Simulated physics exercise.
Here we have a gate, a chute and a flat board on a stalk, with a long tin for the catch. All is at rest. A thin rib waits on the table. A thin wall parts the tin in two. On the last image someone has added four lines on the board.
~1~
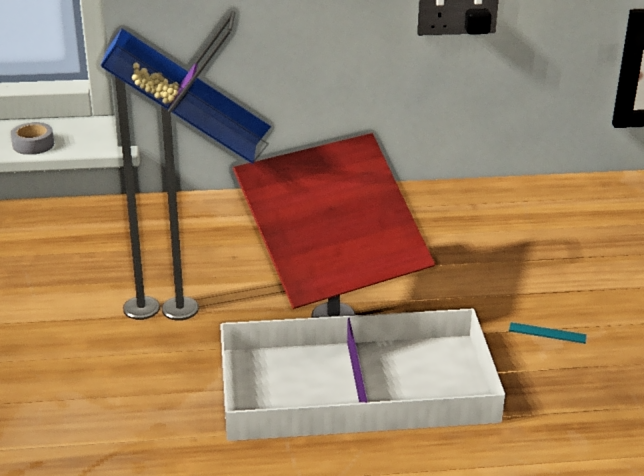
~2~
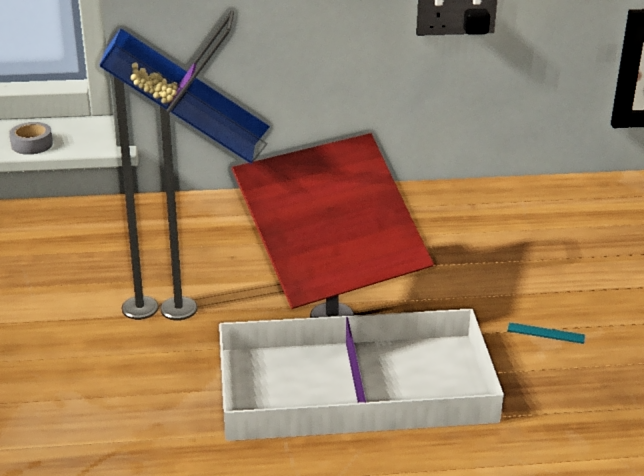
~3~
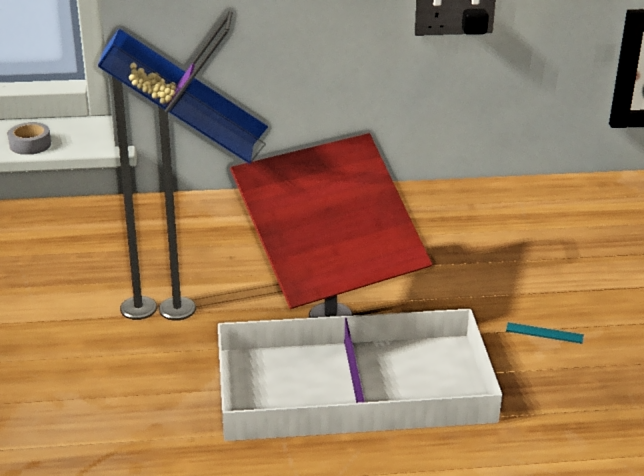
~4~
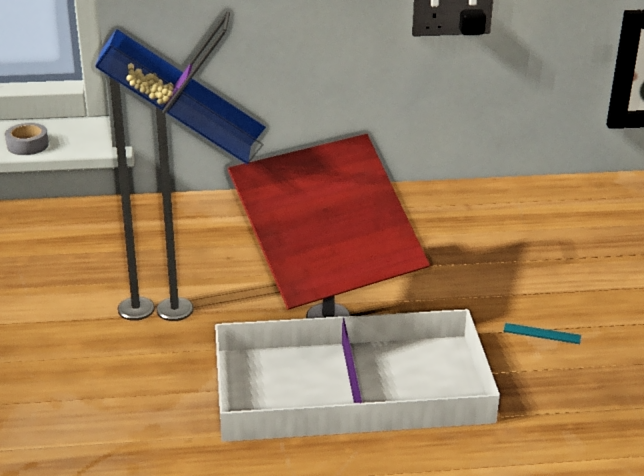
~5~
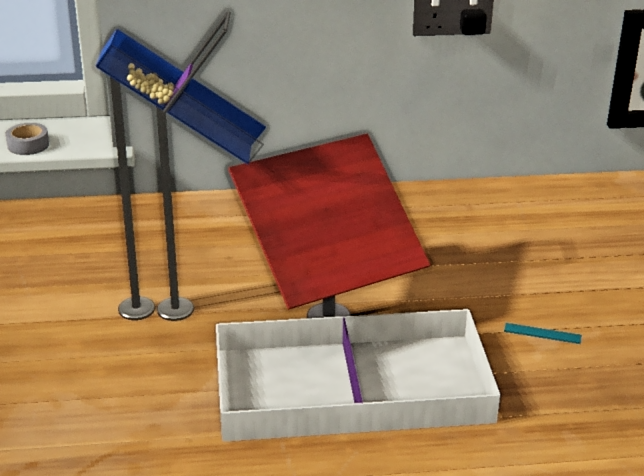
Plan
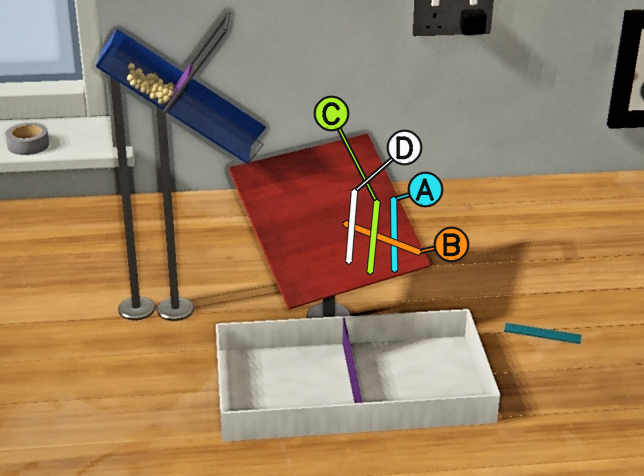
Nothing moved apart from a very slight shift of the whole view; the pale beans stayed behind the gate in the sloping blue chute, above a tilted red board and an empty, divided white tin.
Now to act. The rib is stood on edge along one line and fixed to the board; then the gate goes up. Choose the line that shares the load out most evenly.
I would pick line D.
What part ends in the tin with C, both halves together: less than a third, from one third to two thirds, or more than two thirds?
Line C gives more than two thirds.
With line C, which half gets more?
Right.
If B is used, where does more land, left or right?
Right.
On the marked copy, line A from (393, 199) to (394, 269); line B from (345, 223) to (418, 251); line C from (376, 202) to (370, 271); line D from (354, 191) to (348, 260).
Choosing A, of what is caught, only a few in the left half, all but a few in the right.
Choosing B, of what is caught, only a few in the left half, all but a few in the right.
Choosing C, of what is caught, a small share in the left half, all but a few in the right.
Choosing D, of what is caught, close to half in the left half, close to half in the right.
